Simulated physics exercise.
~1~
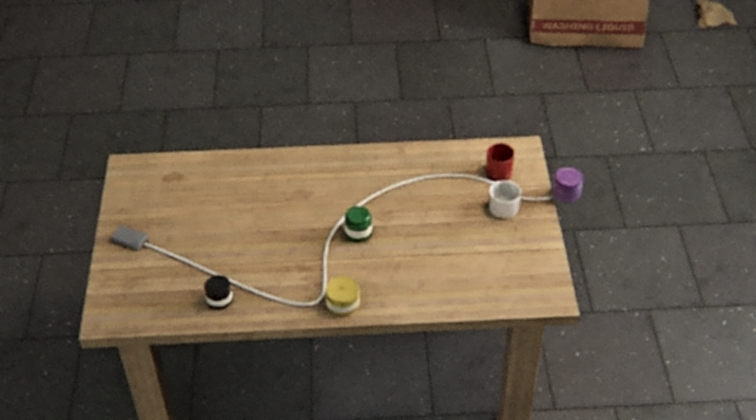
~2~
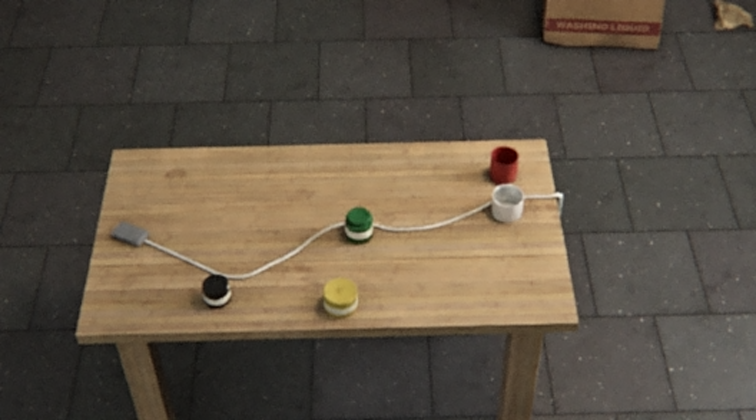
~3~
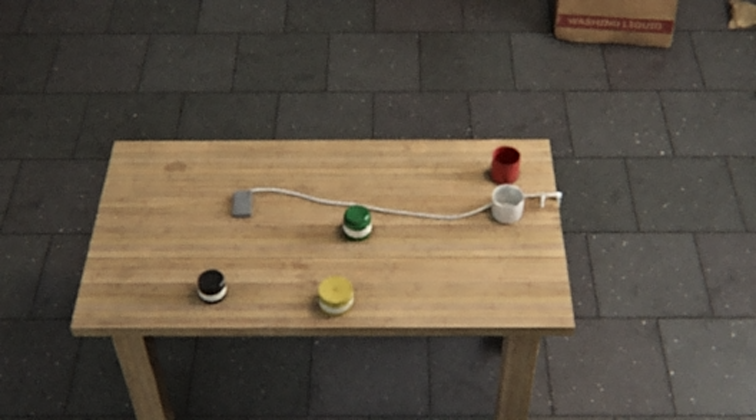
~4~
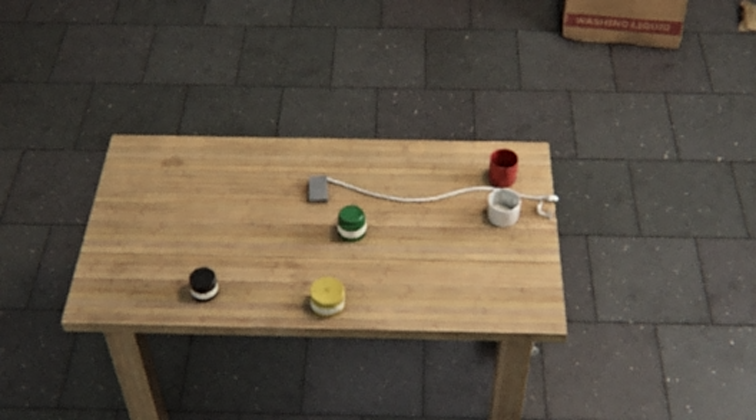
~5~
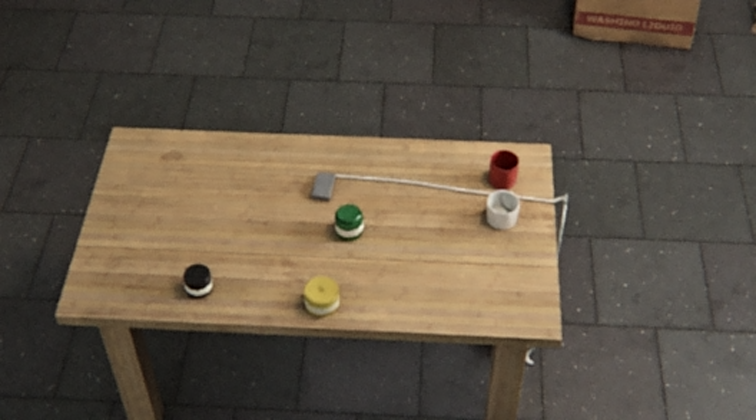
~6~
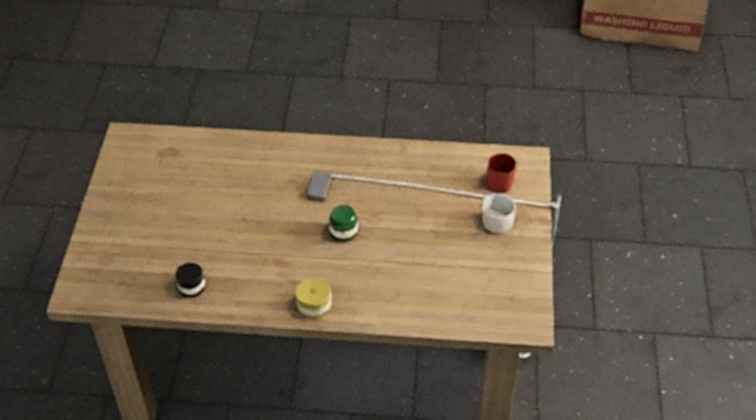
A purple object dropped off the right edge of a wooden table, and its white cable straightened and dragged a small grey phone across the top until it stopped near the green jar, still on the table, while the cups and jars stayed put.
